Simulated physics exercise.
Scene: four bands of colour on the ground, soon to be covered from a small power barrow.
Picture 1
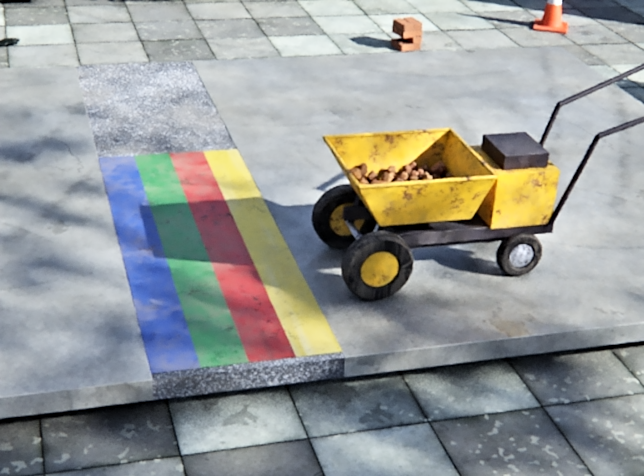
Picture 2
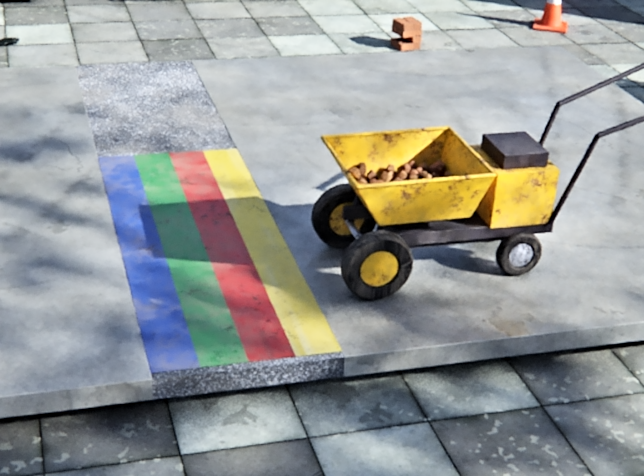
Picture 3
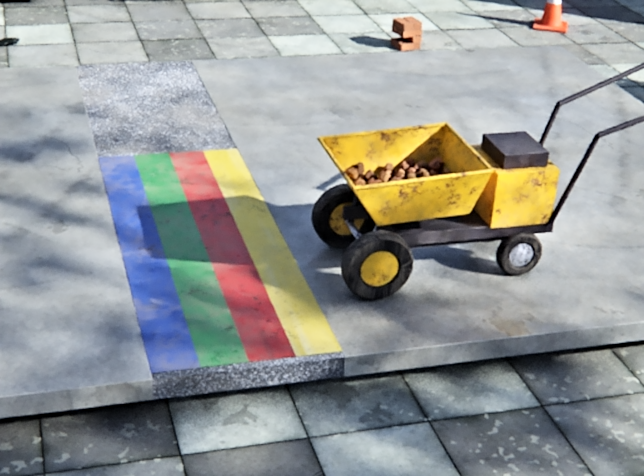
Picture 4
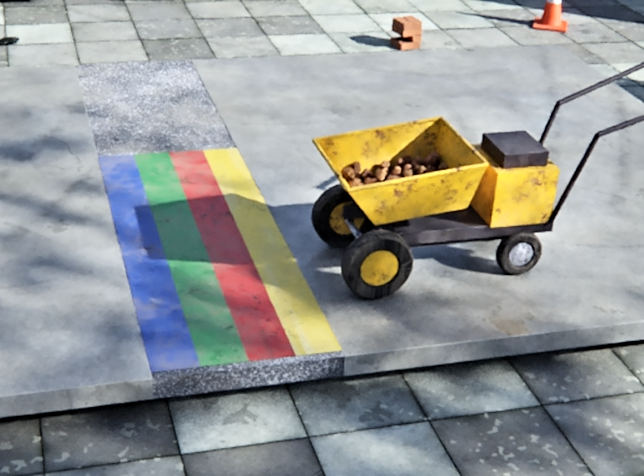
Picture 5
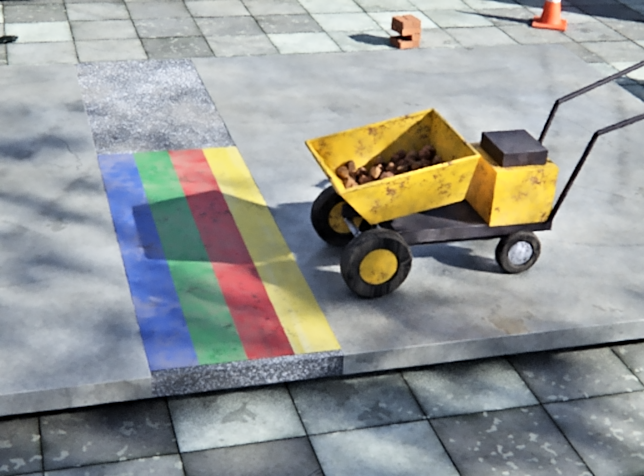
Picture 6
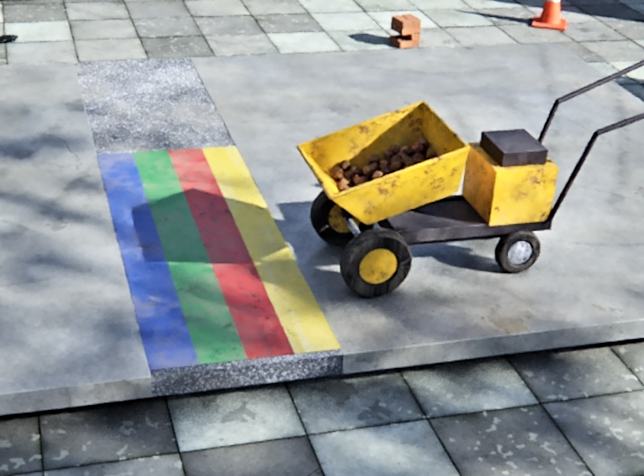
Yellow skip of a small power barrow slowly tilting toward the left with brown clods inside, beside blue, green, red and yellow strips.
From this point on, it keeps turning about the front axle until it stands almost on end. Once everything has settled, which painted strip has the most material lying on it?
Most of it lies on the red strip.
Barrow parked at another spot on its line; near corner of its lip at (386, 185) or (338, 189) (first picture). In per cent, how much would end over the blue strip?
0 and 10 percent, in that order.
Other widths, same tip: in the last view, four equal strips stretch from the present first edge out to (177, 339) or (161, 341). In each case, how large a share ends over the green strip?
The first gives around 20 per cent, the second around 10 per cent.
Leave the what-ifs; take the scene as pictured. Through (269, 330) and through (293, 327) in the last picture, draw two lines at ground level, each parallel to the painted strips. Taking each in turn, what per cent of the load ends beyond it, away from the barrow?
That's 40 per cent for the first and 80 per cent for the second.
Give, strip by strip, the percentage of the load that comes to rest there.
Yellow 15 %, red 55 %, green 10 %, blue 0 %.
Soon, skip tipped steeply; all in the skip.
A while on, skip tipped right over; nearly all in the skip; a stray few over the yellow strip; a stray few over the red strip.
Towards the end, skip tipped right over; about a third in the skip; a small part over the yellow strip; about half over the red strip; a small part over the green strip; a stray few over the blue strip.
Finally, skip tipped right over; about a quarter in the skip; a small part over the yellow strip; about half over the red strip; a small part over the green strip; a stray few over the blue strip.
